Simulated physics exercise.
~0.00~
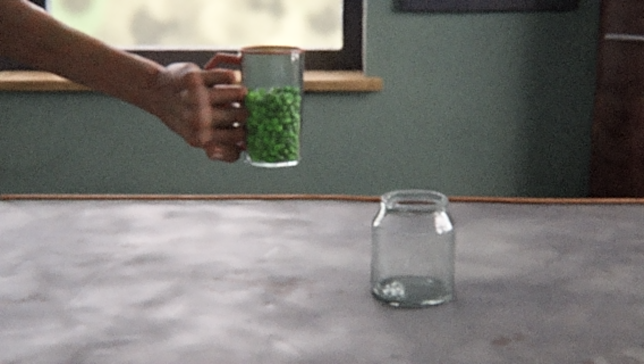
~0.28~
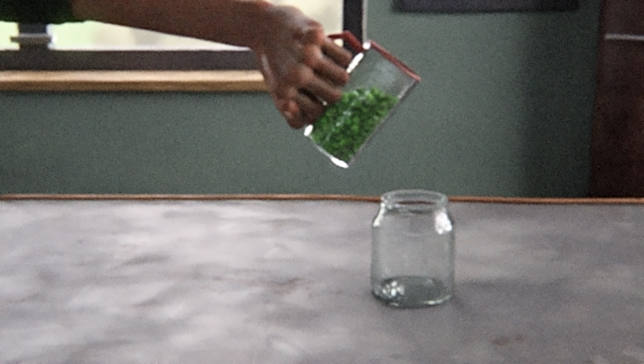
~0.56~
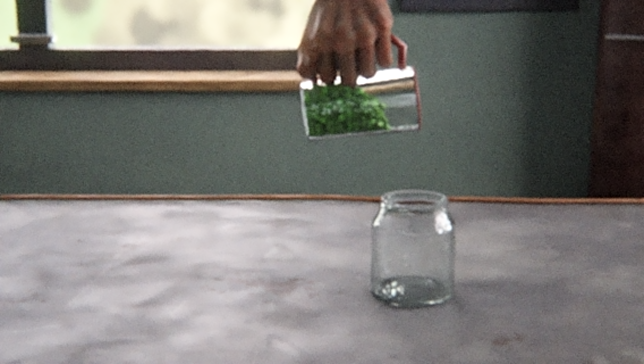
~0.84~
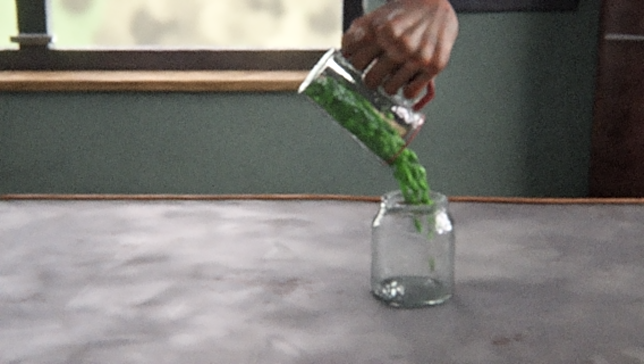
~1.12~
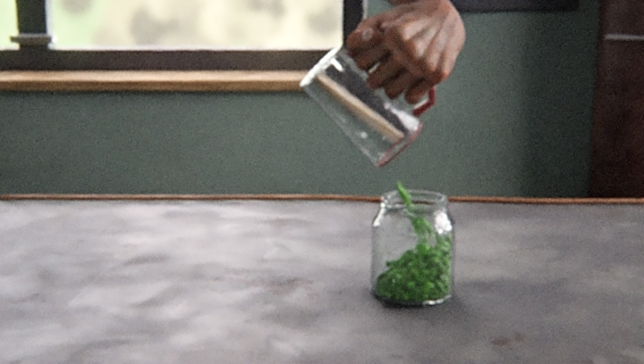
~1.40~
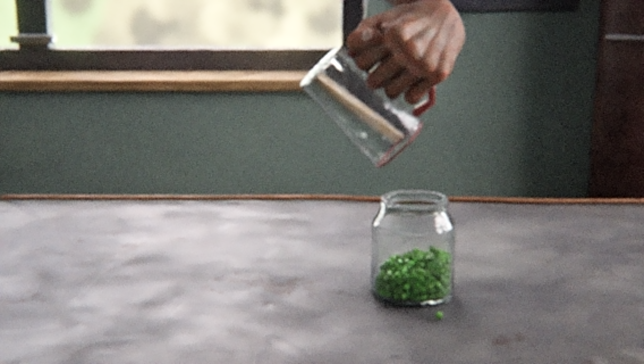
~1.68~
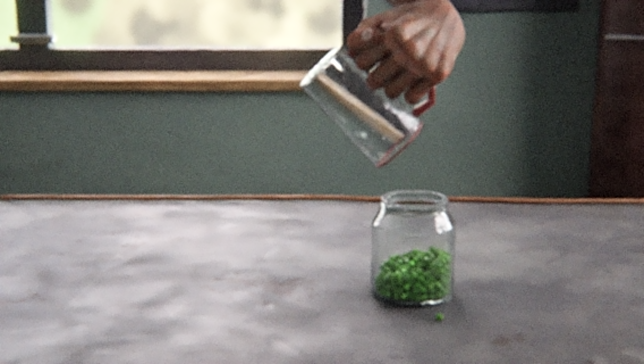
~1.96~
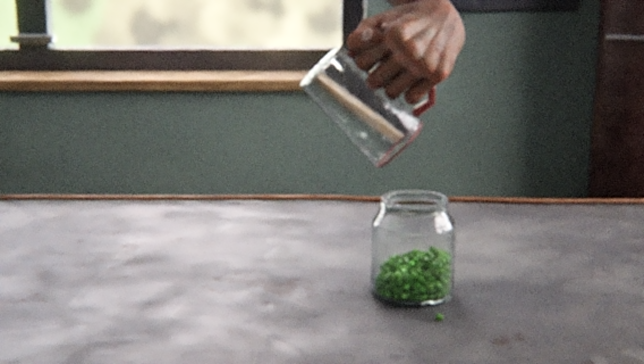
A hand carried a clear cup of green peas over from the left and tipped it above an open glass jar on a grey table, pouring them in until the cup was empty, with one pea ending up beside the partly filled jar.
